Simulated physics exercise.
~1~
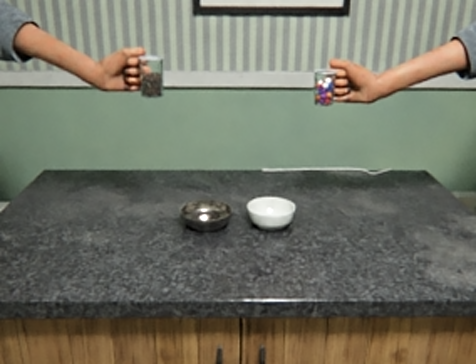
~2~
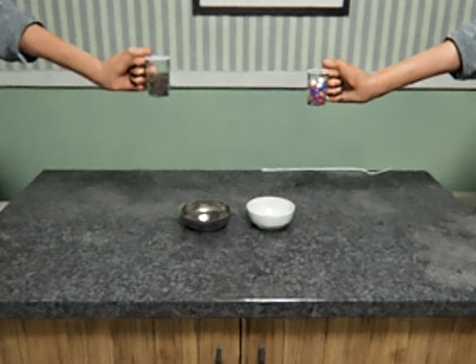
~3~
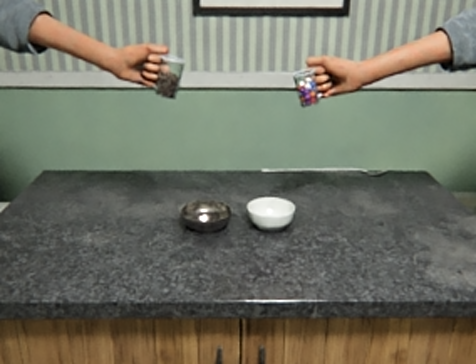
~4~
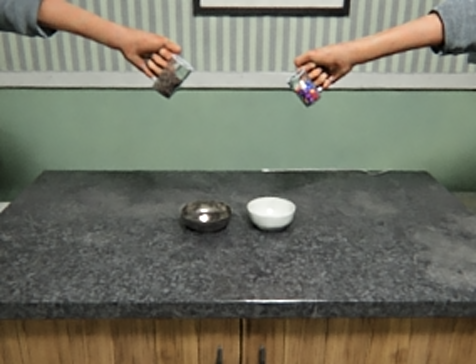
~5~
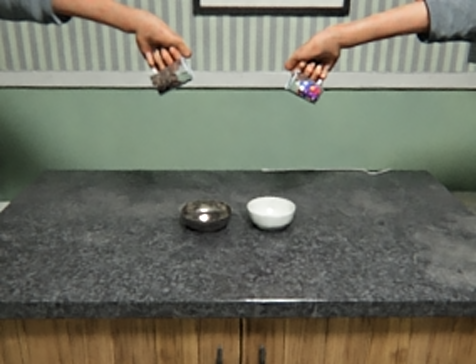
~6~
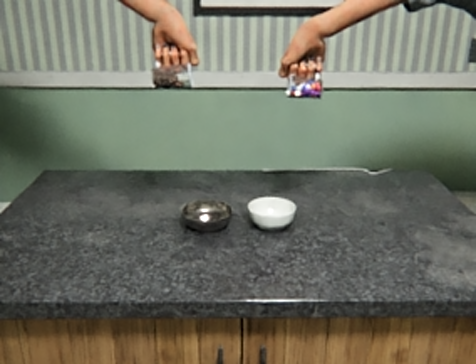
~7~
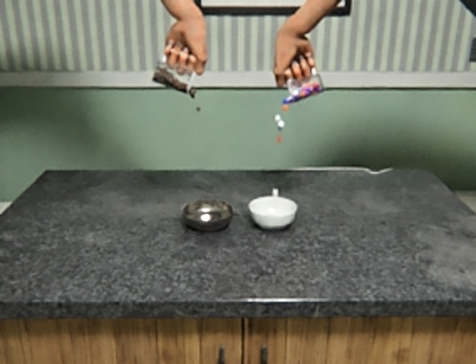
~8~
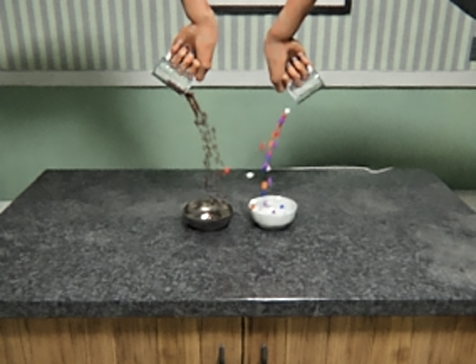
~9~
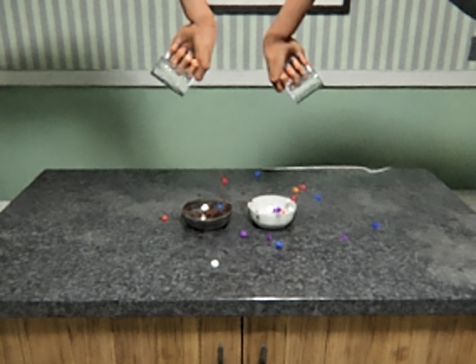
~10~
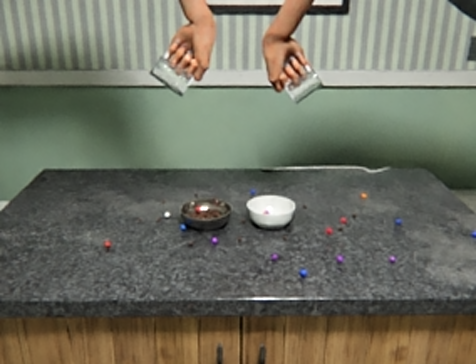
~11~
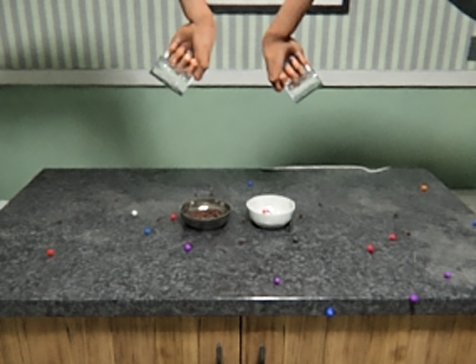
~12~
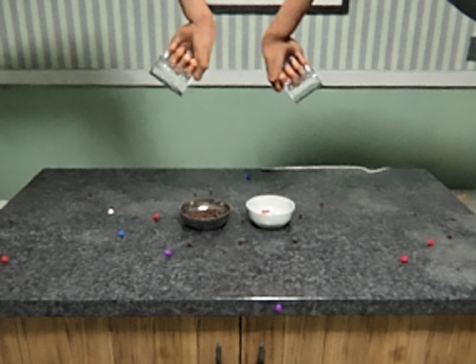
Two hands brought clear cups inward over a countertop and tipped them, pouring dark bits toward a dark bowl and colorful beads toward a white one; many beads bounced out and rolled across the counter, leaving some scattered around the bowls.
